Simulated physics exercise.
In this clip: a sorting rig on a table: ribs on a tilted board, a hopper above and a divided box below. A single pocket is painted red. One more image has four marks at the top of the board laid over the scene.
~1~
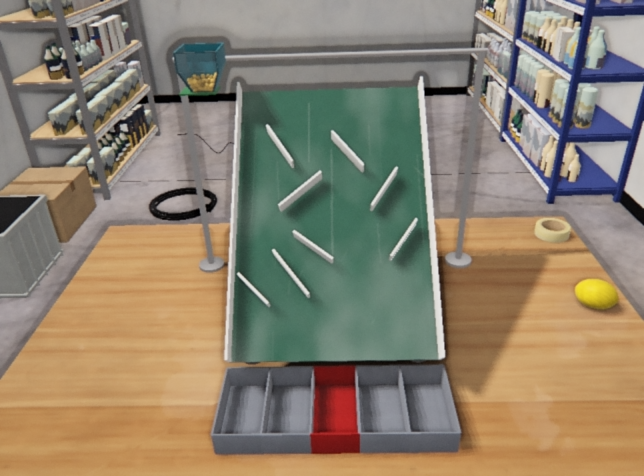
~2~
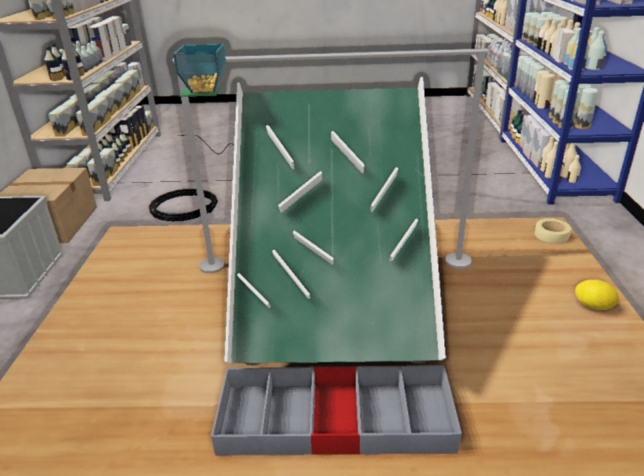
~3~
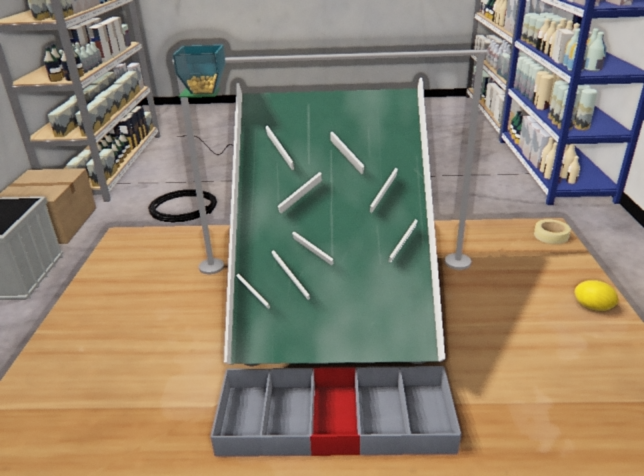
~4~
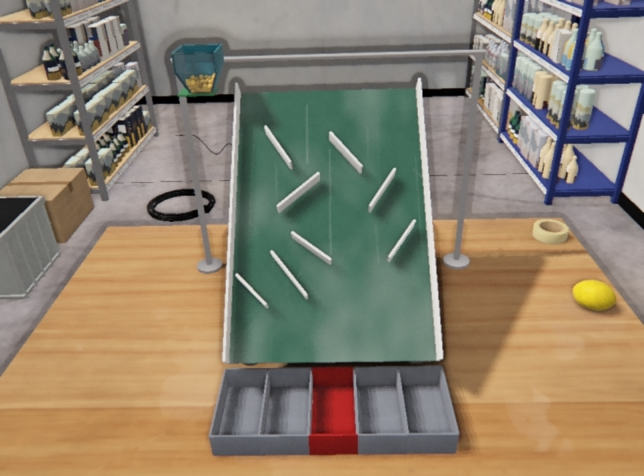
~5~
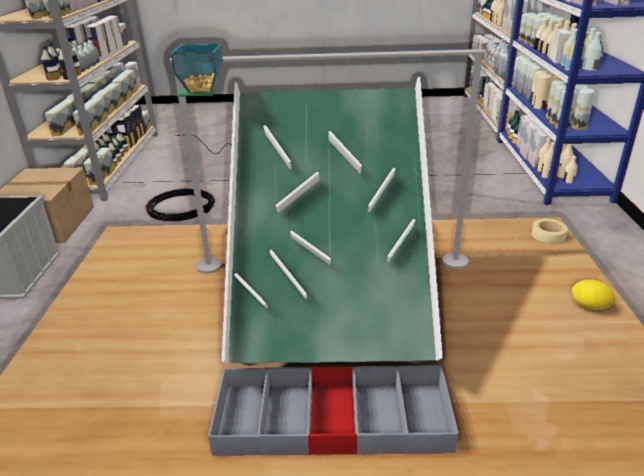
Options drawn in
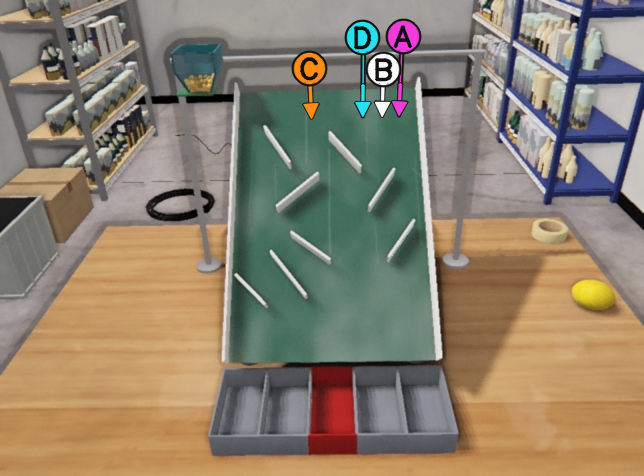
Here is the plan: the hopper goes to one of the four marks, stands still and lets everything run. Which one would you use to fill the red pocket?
The best mark is D.
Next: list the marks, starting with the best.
D, B, A, C.
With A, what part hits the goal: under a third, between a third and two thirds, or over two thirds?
Between a third and two thirds.
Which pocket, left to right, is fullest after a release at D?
The third from the left.
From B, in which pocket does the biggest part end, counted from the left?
It is the third one.
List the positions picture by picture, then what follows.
The first frame shows hopper (204, 82), puffed corn balls, door shut.
The second frame shows ribs (267, 126) to (292, 162), (332, 132) to (364, 166), (279, 206) to (321, 172).
The third frame shows ribs (372, 206) to (397, 169), (293, 232) to (332, 260), (391, 257) to (417, 220).
The fourth frame shows ribs (236, 274) to (266, 304), (271, 251) to (306, 295).
The fifth frame shows red pocket (333, 443), number 3 of 5 from the left.
On the marked copy, mark A meets the board at (399, 110); mark B meets the board at (382, 111); mark C meets the board at (311, 113); mark D meets the board at (362, 111).
For mark A, roughly a third in the red pocket, roughly half in other pockets, about a tenth outside the box.
For mark B, roughly two thirds in the red pocket, roughly a third in other pockets.
For mark C, roughly a quarter in the red pocket, roughly two thirds in other pockets, just a few held on the board, just a few outside the box.
For mark D, the larger part in the red pocket, about a tenth in other pockets, about a tenth outside the box.
